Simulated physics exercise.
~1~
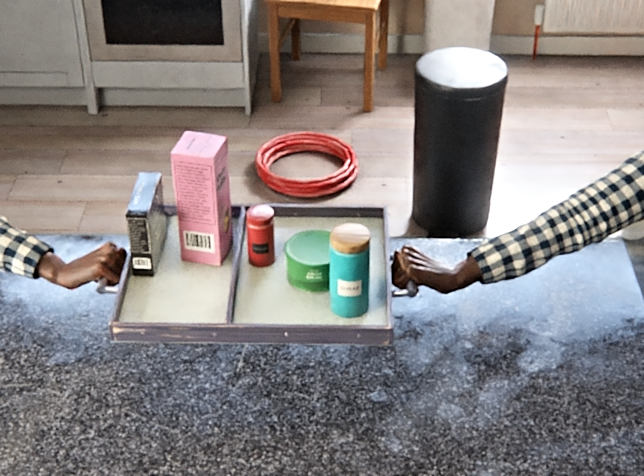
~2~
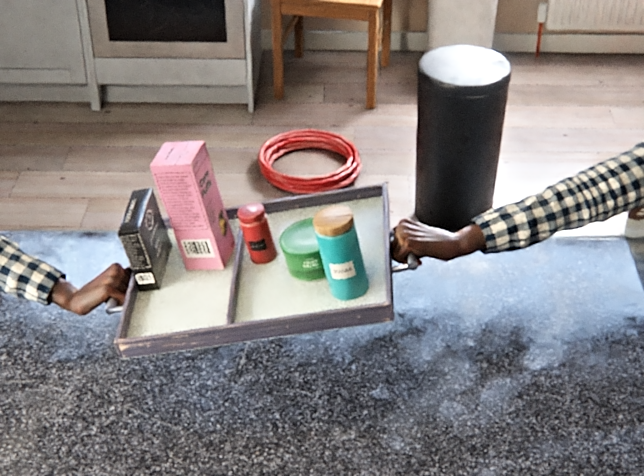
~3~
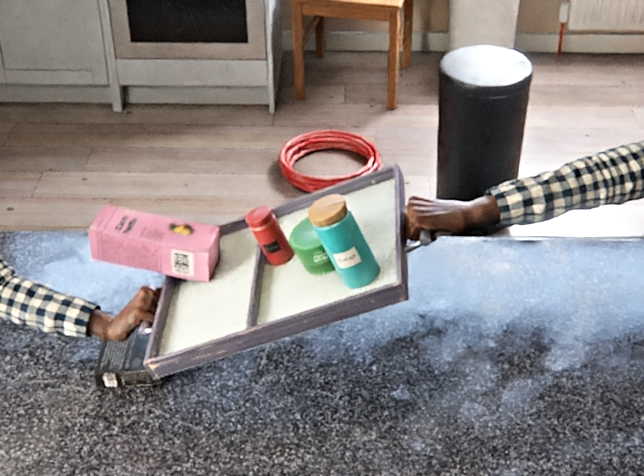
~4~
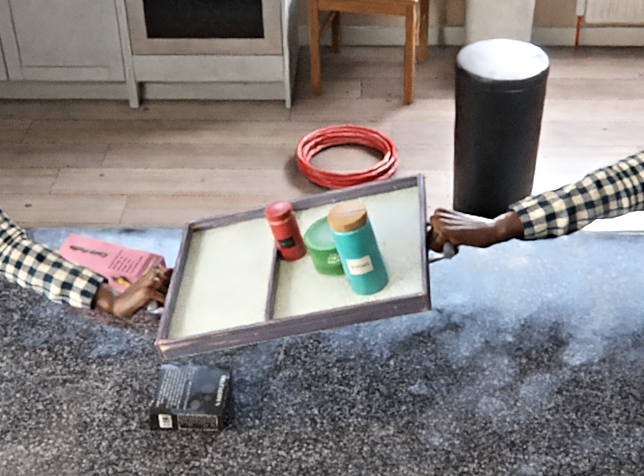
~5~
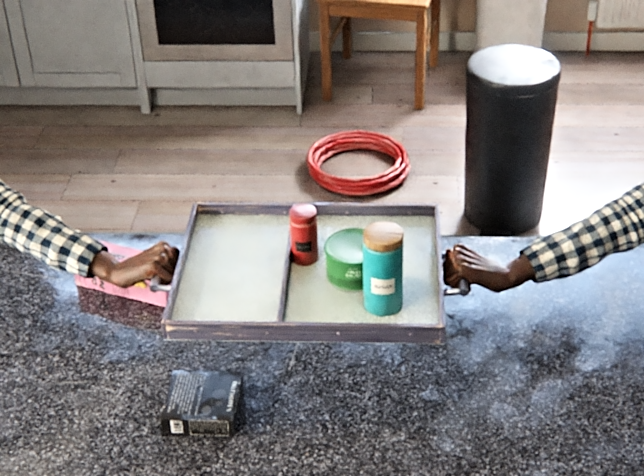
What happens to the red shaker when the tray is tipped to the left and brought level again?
The red shaker holds its spot on the tray, just right of the cross bar, and is still upright there once the tray is level.
